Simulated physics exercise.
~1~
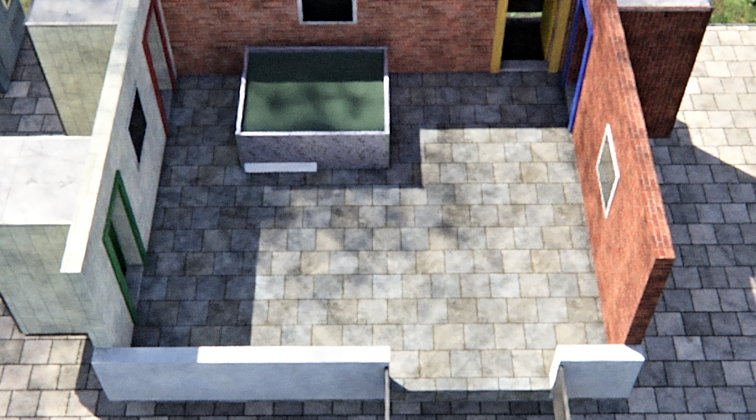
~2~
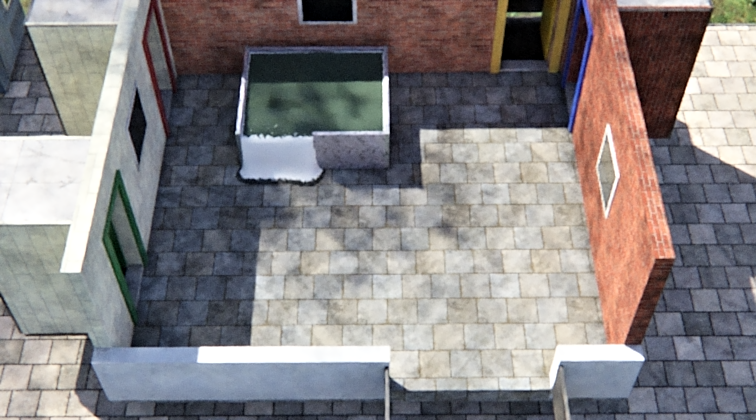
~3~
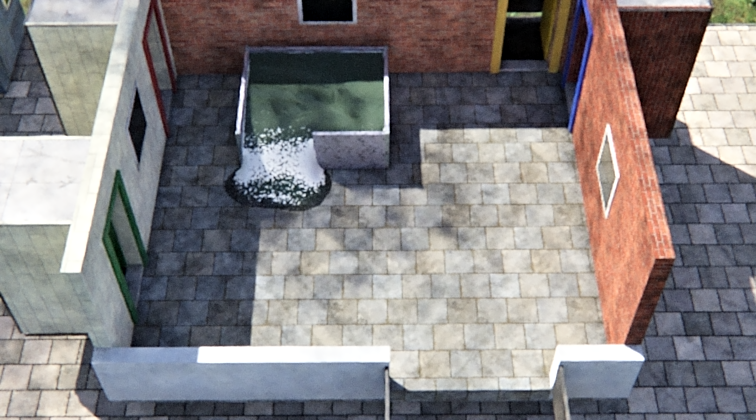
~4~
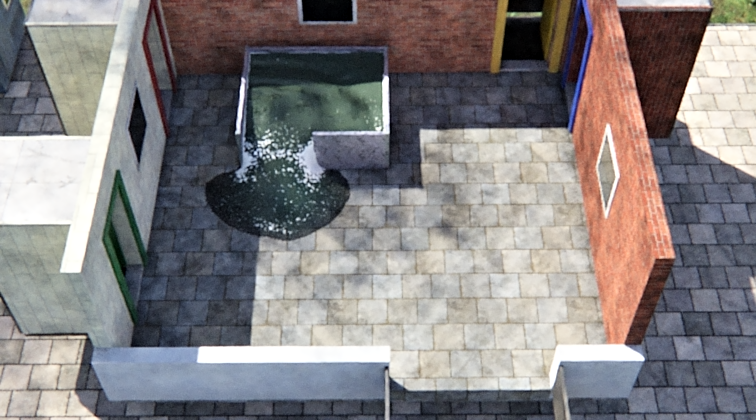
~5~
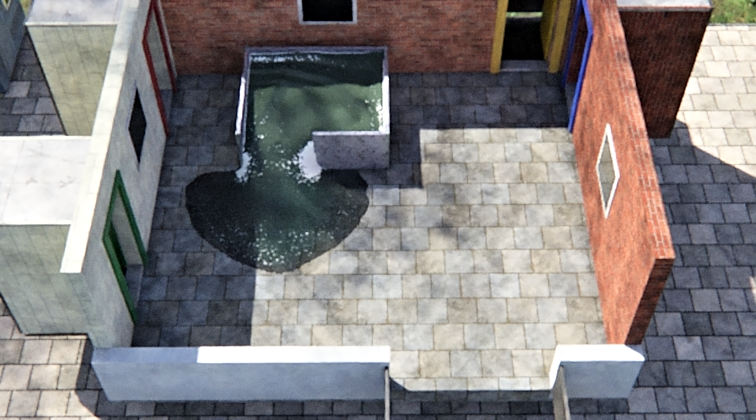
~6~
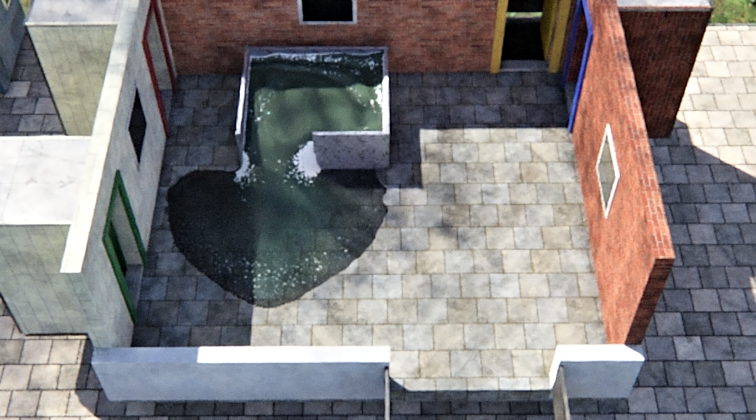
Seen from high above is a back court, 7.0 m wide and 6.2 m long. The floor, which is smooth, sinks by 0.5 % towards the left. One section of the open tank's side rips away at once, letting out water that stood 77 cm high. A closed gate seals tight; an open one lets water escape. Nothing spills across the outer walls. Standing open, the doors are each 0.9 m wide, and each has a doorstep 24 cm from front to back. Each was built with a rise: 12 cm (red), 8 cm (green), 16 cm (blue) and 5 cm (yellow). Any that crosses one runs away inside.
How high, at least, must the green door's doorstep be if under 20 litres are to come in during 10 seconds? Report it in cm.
I would say about 21 cm.
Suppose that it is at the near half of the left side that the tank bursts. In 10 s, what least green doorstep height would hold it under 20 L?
At least roughly 6.5 centimetres tall.
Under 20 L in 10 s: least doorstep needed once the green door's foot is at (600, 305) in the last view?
Minimum: About 12.0 cm.
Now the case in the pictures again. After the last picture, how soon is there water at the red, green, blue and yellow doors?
Arrives: Red 2.8 s / green 0.4 s / blue 6.0 s / yellow 6.5 s.
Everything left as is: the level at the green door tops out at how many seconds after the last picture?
Around 2.8 seconds.
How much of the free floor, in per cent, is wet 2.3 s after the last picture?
Around 45 per cent of the free floor.
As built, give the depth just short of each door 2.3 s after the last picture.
Depths in cm - red: 0, green: 21, blue: 0, yellow: 0.
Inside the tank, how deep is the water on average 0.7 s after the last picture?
Roughly 52 cm.
Then, 0.7 s after the last picture water covers 35 % of the floor, deepest (43 cm) near (268, 175); 13 cm at the green door, 0 litres in over its 8 cm doorstep.
Then, 2.3 s after the last picture water covers 45 % of the floor, deepest (34 cm) near (176, 377); 21 cm at the green door, 56 litres in over its 8 cm doorstep.
Then, 9.3 s after the last picture water covers 95 % of the floor, deepest (12 cm) near (126, 377); 11 cm at the green door, 309 litres in over its 8 cm doorstep.
At the green door as built, the water peaked near 23 cm, 2.9 s after the last picture.
Run again over the same 10 s with other heights there, 42 litres in over 18 cm, 8 litres over 24.5 cm. The limit of 20 litres is kept from about 21 cm up.
